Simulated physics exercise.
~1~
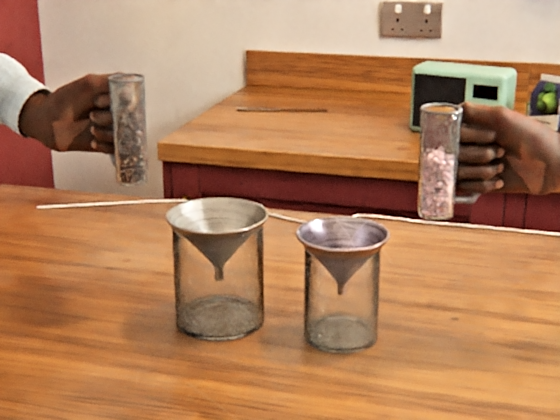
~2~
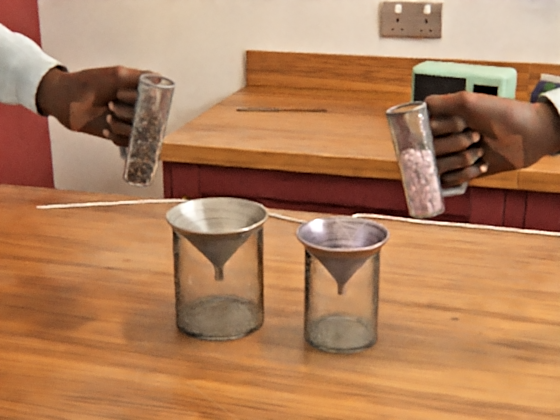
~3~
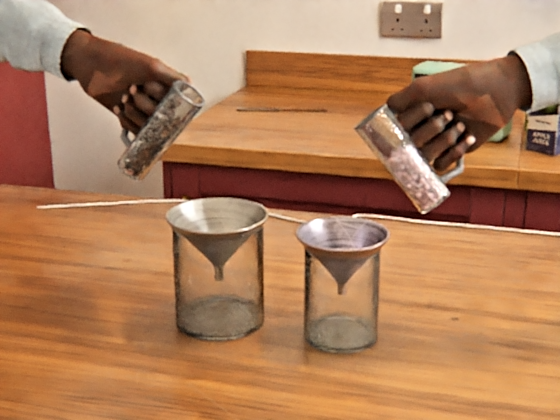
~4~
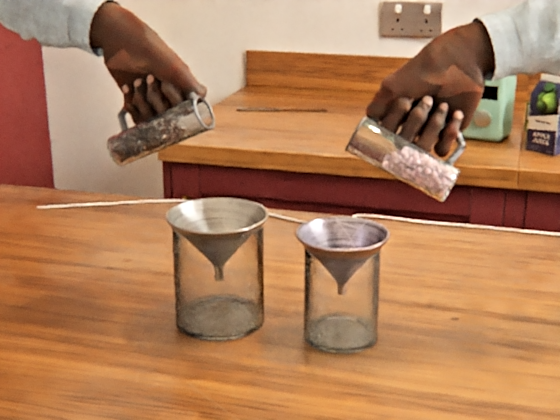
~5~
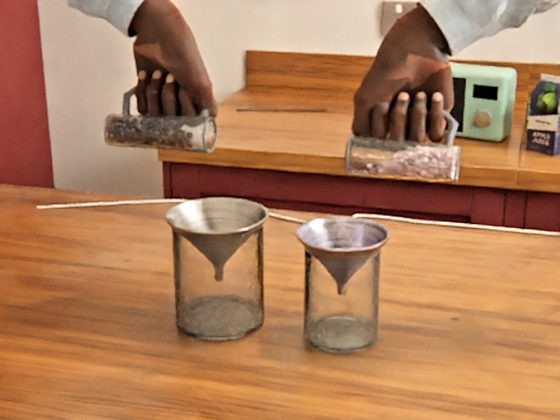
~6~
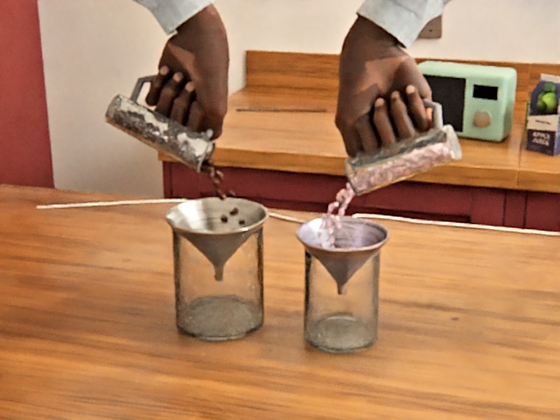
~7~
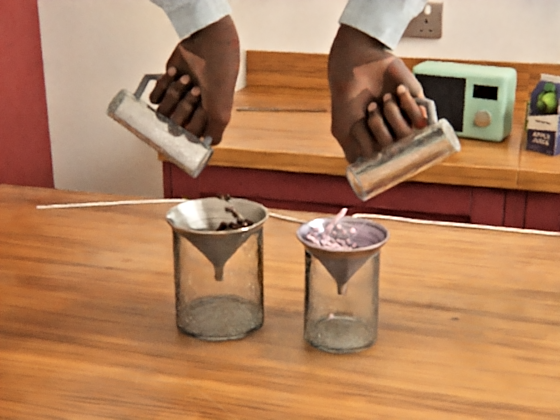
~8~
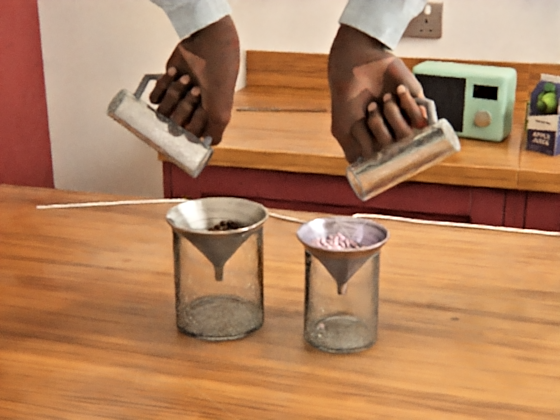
The clip opens on two glass jars standing on a wooden counter, each with a metal funnel in its mouth, while a hand on either side holds up a clear cup. The left cup holds dark pieces and the right one pale pink pieces. The hands move inward over the funnels, turning the cups onto their sides with everything still inside. They then tip further, and both loads begin to spill into the funnels. Soon both cups are empty, their contents heaped in the funnels. At the end the dark pieces stay stuck in the left funnel, and nearly all the pink ones stay in the right.
